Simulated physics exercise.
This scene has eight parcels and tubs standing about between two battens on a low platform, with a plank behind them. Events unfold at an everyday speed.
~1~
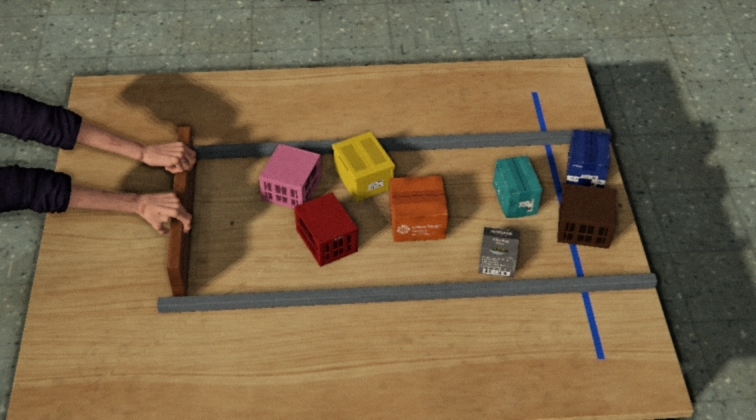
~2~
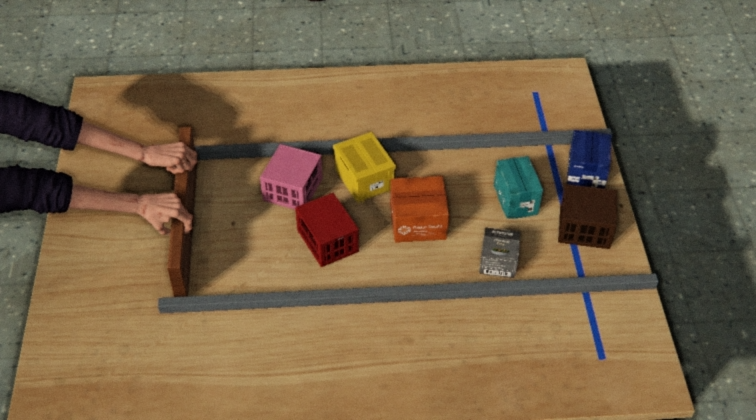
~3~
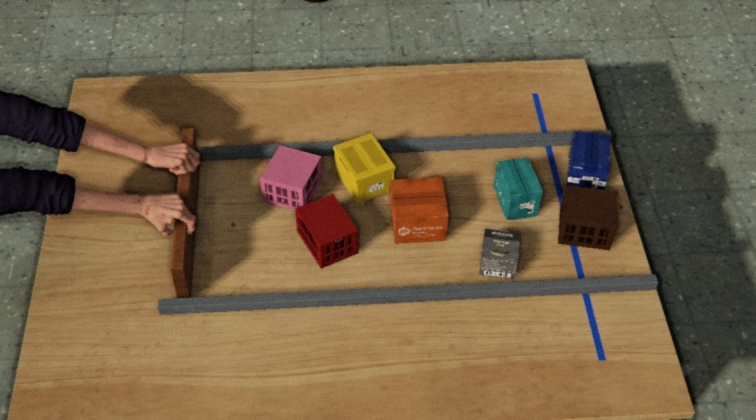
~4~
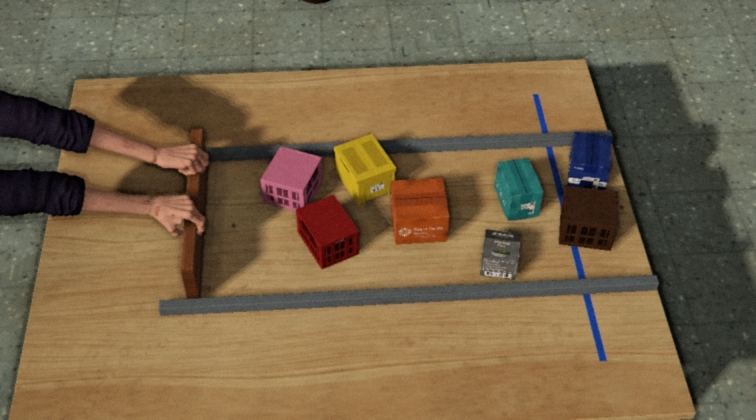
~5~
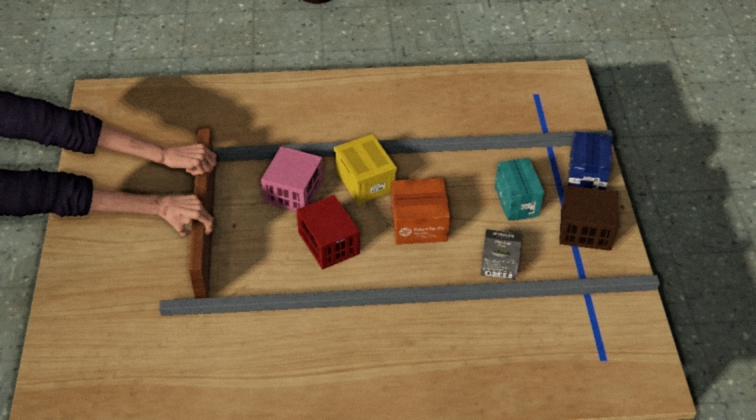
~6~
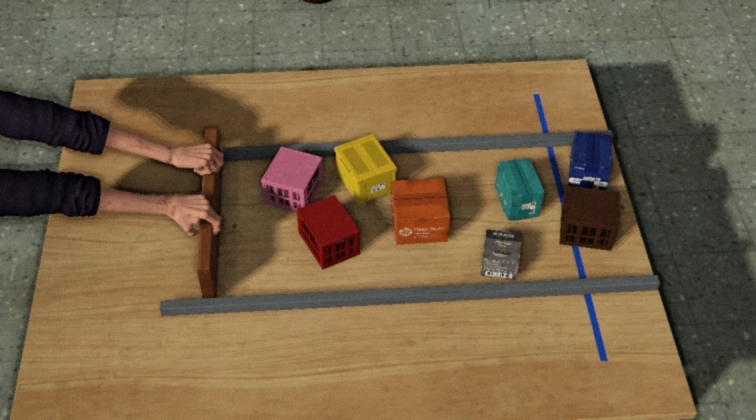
A low wooden platform on a grey tiled floor is seen from above at an angle. Between two grey battens stand pink, yellow, red, orange, turquoise and dark grey boxes and crates, with a blue parcel and brown crate beside a blue tape line at right. Two hands at left hold a brown plank upright and slide it slightly rightward, while the boxes and the view stay practically still.
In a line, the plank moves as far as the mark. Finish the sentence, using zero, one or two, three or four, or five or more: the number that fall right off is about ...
The number that fall right off is about three or four.
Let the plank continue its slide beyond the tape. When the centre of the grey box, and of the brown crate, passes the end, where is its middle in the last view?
Around (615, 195), then around (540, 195).
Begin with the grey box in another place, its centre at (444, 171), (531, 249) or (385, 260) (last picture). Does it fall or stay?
Well, one by one, it ends up down, is safe and is safe.
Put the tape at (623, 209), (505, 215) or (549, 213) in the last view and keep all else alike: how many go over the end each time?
Ground tally per try: 8 / 1 / 3.
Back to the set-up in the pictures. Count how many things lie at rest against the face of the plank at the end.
That number would be 2.
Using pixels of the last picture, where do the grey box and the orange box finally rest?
The grey box comes to rest at (632, 258), and the orange box comes to rest at (631, 192).
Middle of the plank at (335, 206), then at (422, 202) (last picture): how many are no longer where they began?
Tally at point one: 3; at point two: 5.
Soon after, none off yet; blue parcel at rest near (590, 161); brown crate at rest near (589, 218); turquoise parcel at rest near (519, 189).
After that, none off yet; blue parcel at rest near (590, 161); brown crate at rest near (589, 218); turquoise parcel moving near (521, 189).
And then, none off yet; blue parcel displaced about its own width near (626, 154); brown crate displaced about its own width near (625, 225); turquoise parcel displaced well along near (603, 180).
In the end, the number that fall off is three or four; gone, turquoise parcel, brown crate and blue parcel.
